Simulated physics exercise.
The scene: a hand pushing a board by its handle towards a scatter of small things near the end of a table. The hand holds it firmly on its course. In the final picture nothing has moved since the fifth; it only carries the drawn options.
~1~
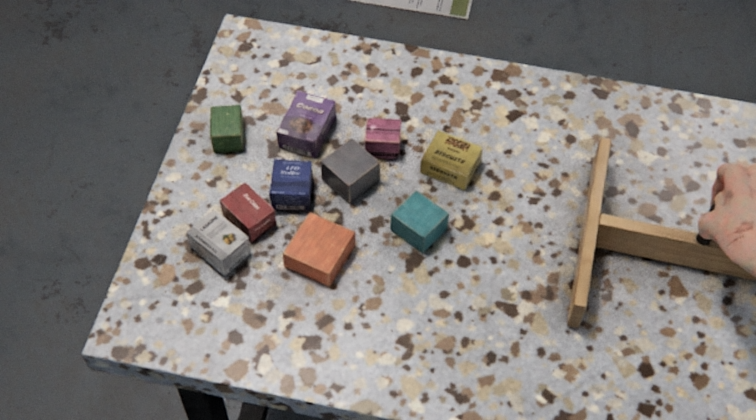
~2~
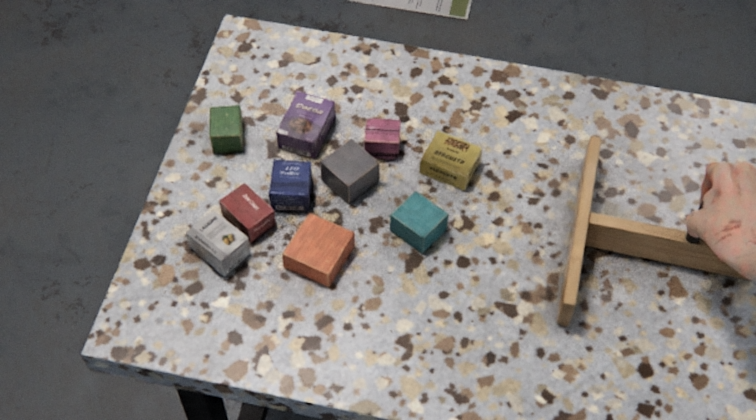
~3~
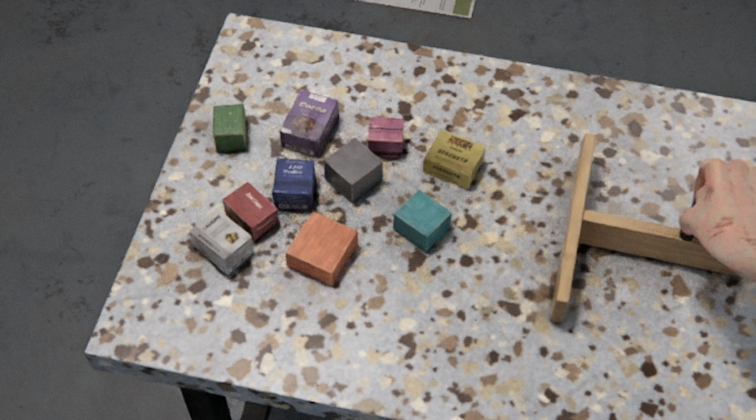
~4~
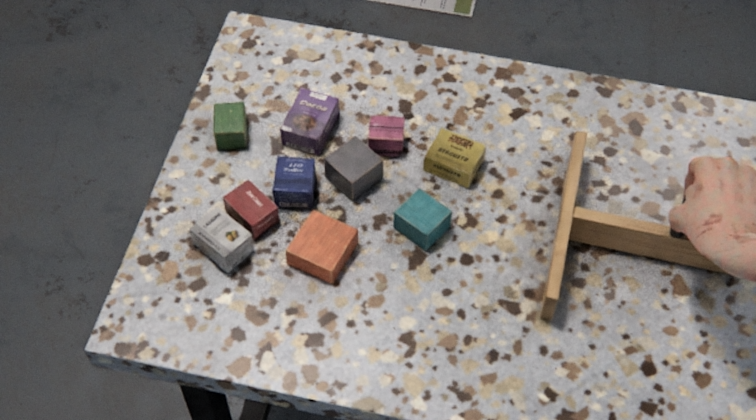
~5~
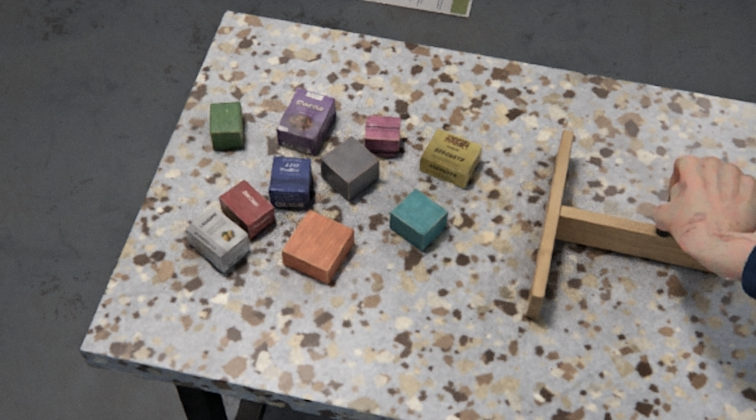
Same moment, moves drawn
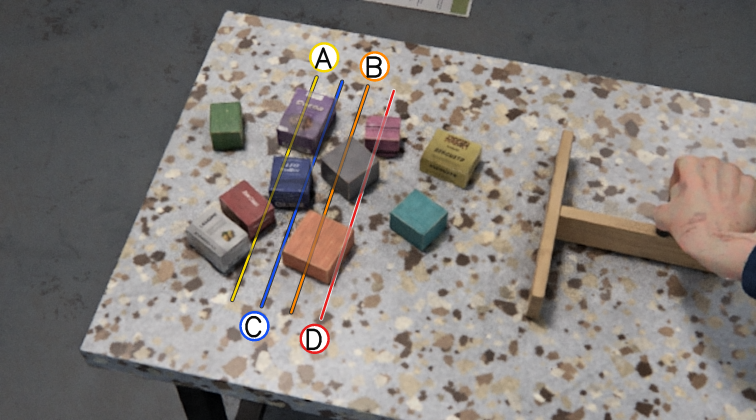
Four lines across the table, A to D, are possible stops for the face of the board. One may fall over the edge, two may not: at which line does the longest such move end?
Up to line A.
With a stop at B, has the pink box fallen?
No.
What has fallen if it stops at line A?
It is the green block.
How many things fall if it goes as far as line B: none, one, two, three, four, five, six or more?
The count is none.
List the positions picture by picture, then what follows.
Purple packet (307, 124); pink box (383, 139); turquoise block (420, 221), in the first frame.
Board (584, 216); red packet (248, 213), in the second frame.
Board (578, 213); blue box (294, 184), in the third frame.
Board (568, 210); grey block (354, 168), in the fourth frame.
Board (554, 209); green block (227, 125); purple packet (307, 122); pink box (382, 137), in the fifth frame.
On the marked copy, A at (278, 180); B at (332, 191); C at (305, 186); D at (360, 196).
Taking A. A third of the way, board (452, 189); yellow box (431, 157); turquoise block (412, 220).
Two thirds of the way, board (354, 171); green block (222, 126); purple packet (265, 114).
When it is over, board (280, 156); green block over the edge; purple packet (196, 102); one fallen.
As for the rest, B is within the limit but short; C is within the limit but short; D is within the limit but short.
